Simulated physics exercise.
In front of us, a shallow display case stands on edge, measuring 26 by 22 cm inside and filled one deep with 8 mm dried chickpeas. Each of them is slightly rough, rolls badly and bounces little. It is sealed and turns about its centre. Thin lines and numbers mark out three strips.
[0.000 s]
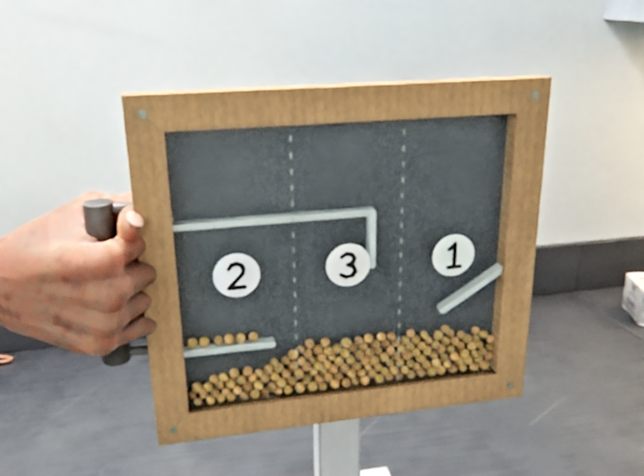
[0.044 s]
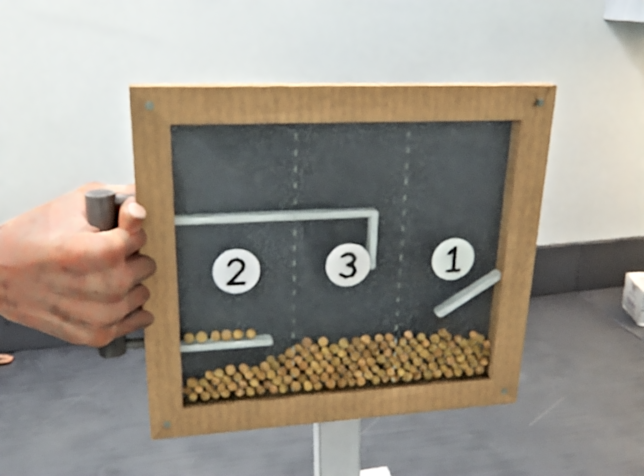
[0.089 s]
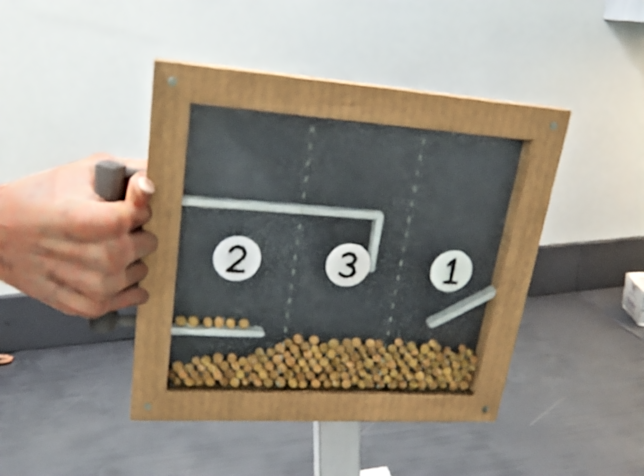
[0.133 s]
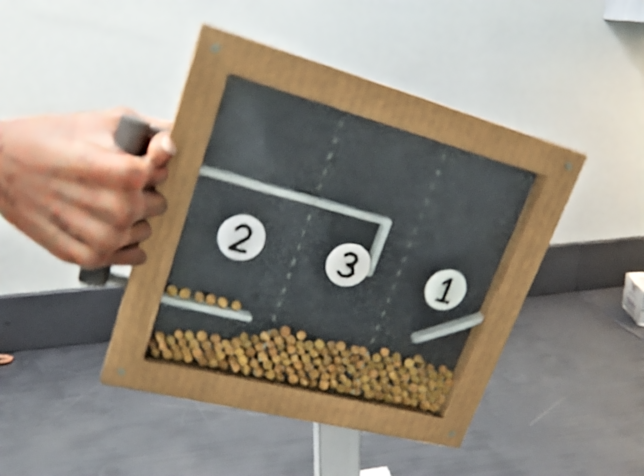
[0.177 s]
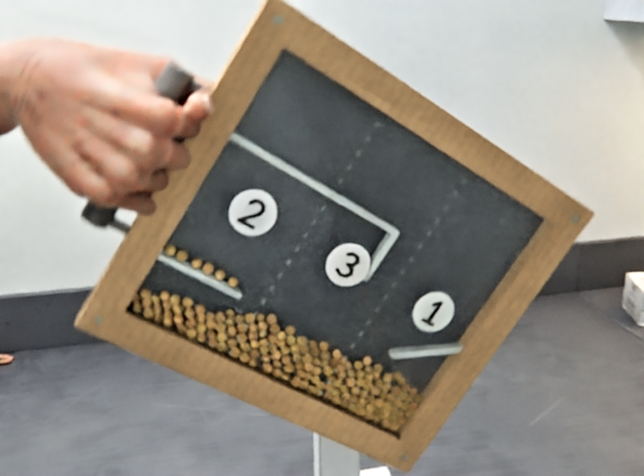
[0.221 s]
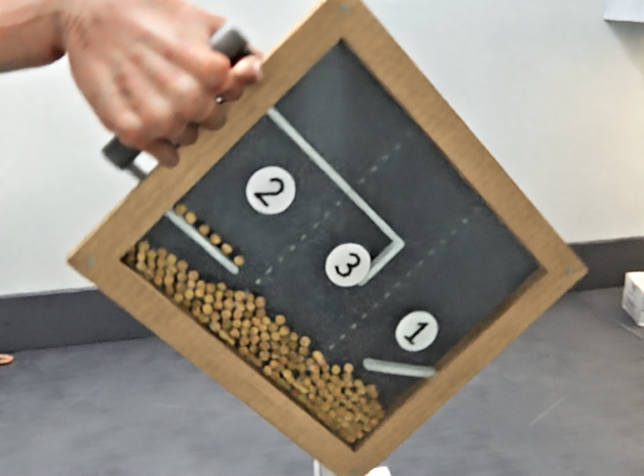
At the start, a hand grips the handle at the left of a nearly level wooden-framed case, with small tan balls heaped along its bottom and a few on a left ledge. The hand lifts that side, turning the case steadily clockwise into a steep diamond tilt, while the pile slopes down toward the right.
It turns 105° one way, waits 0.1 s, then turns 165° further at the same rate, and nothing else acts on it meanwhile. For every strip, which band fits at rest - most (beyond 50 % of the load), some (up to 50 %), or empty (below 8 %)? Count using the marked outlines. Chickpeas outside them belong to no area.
No. 1 - empty, 2 - most, 3 - empty.
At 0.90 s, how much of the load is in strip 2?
Roughly 0 per cent.
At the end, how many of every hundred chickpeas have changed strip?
Close to 70 % end up somewhere else.
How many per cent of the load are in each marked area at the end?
At the end, strip 1 has 0 percent, strip 2 has 100 percent and strip 3 has 0 percent.
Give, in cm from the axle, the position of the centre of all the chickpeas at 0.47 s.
Roughly 8 centimetres to the left and 4 centimetres below.
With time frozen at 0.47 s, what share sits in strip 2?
5 %.
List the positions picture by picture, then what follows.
The first picture shows level; about 160 chickpeas; load centre (354, 363); top chickpea (204, 342); no. 1 (453, 255), no. 2 (237, 275), no. 3 (348, 265).
The second picture shows turned 2° clockwise; load centre (351, 363); top chickpea (189, 338).
The third picture shows turned 9° clockwise; load centre (339, 365); top chickpea (181, 321); wall ends (370, 267), (260, 332), (431, 323).
The fourth picture shows turned 20° clockwise; load centre (320, 364); top chickpea (172, 291).
The fifth picture shows turned 34° clockwise; load centre (297, 359); top chickpea (170, 250).
The sixth picture shows turned 48° clockwise; load centre (275, 349); top chickpea (181, 209); no. 1 (417, 331), no. 2 (271, 191), no. 3 (348, 265).
After 0.47 s, it stands 105° clockwise; the chickpeas' middle is 8 cm left of and 4 cm below the centre; no. 1, 65 %, no. 2, 5 %, no. 3, 30 %.
After 0.90 s, it has come round 187° clockwise; the chickpeas' middle is 9 cm left of and level with the centre; no. 1, 90 %, no. 3, 10 %.
After 1.23 s, it has come round 270° clockwise; the chickpeas' middle is in line with and 4 cm below the centre; no. 1, 10 %, no. 2, 55 %, no. 3, 35 %.
At rest by 2.0 s, it has come round 270° clockwise; no. 1, 0 %, no. 2, 100 %, no. 3, 0 %.
